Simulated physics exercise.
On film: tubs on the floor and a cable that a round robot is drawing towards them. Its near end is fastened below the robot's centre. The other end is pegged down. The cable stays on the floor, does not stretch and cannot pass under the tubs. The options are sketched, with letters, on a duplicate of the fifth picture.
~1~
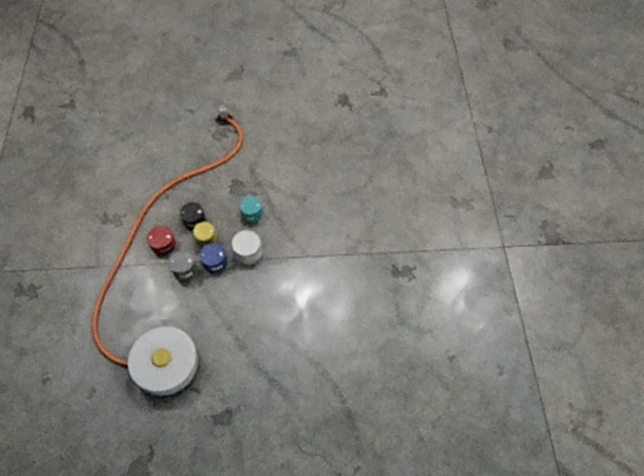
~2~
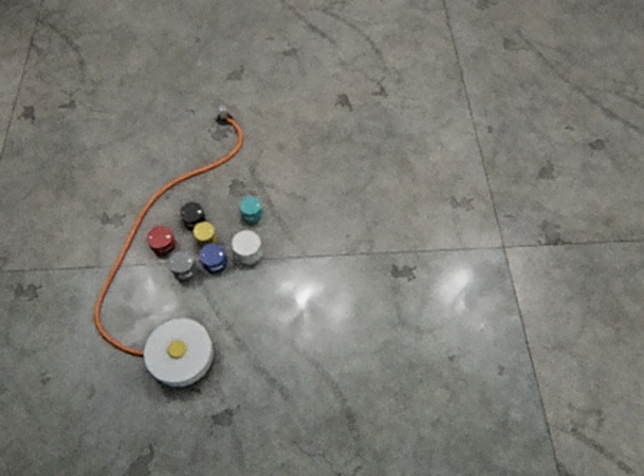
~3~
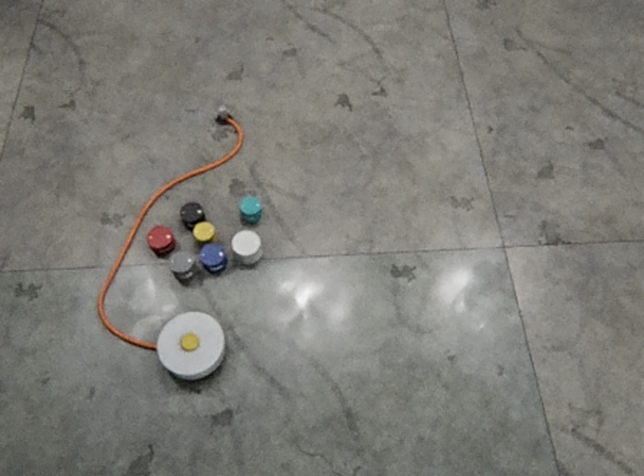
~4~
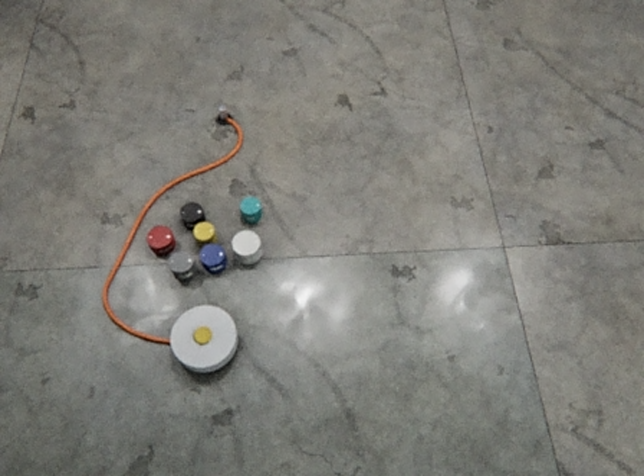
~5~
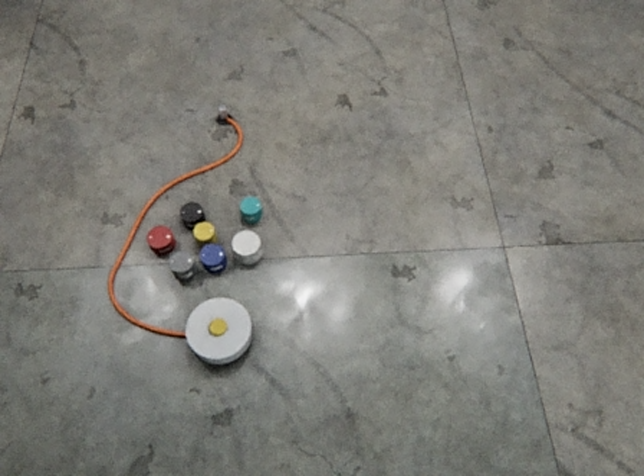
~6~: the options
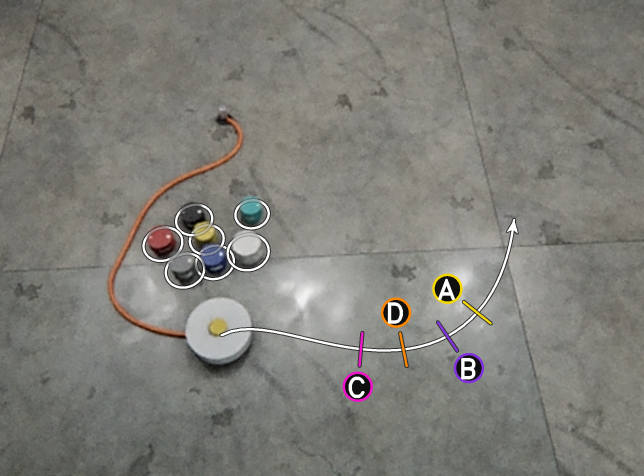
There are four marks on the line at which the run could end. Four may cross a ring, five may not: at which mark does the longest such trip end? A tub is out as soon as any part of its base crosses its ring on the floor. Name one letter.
It should halt at C.
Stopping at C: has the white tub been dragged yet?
No.
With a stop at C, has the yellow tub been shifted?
By then, no.
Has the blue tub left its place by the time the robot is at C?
By then, no.
On the copy, A at (477, 313); B at (447, 336); C at (361, 349); D at (403, 350); the route from (222, 335) via (419, 347) to (514, 220).
On C. First, robot (270, 327).
Then, robot (319, 338).
Finally, robot (362, 345); grey tub (189, 262); red tub (183, 240); one over the rings.
By contrast, A has seven over the rings; B has seven over the rings; D has five over the rings.
